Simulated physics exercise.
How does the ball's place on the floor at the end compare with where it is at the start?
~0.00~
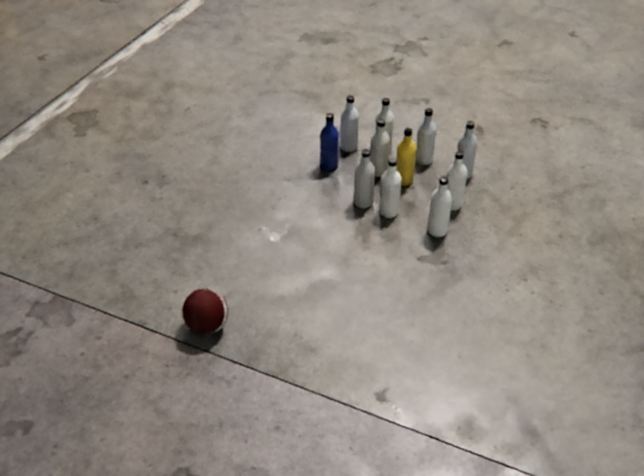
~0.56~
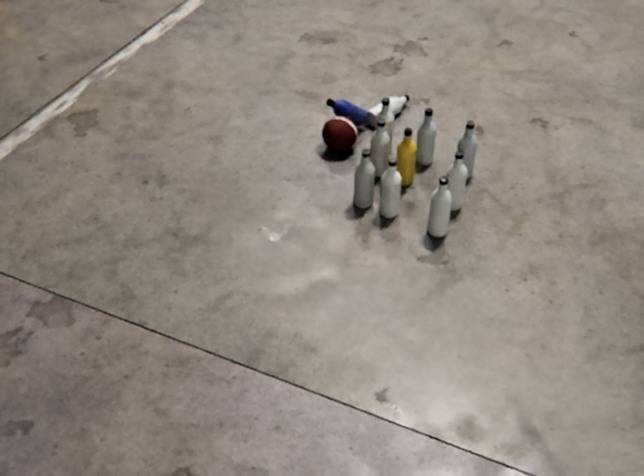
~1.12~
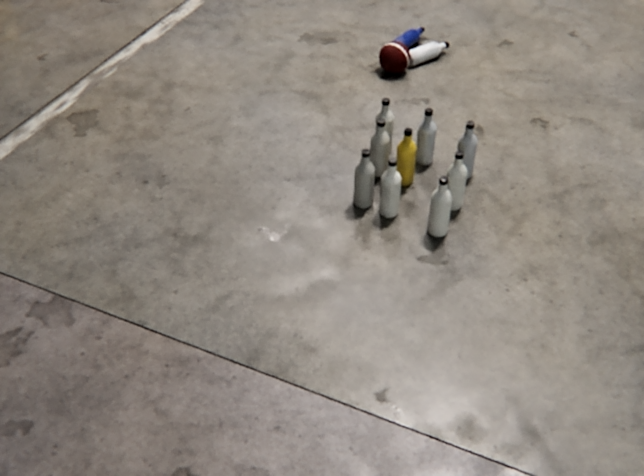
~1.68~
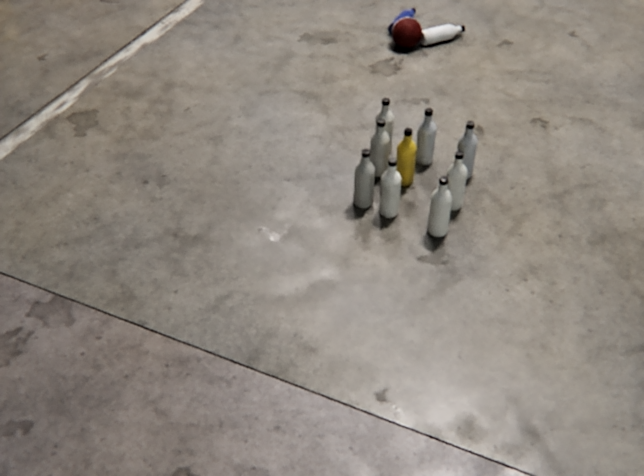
It starts at the lower left, in front of the standing bottles, and ends near the top of the view, beyond them and beside the two fallen bottles.
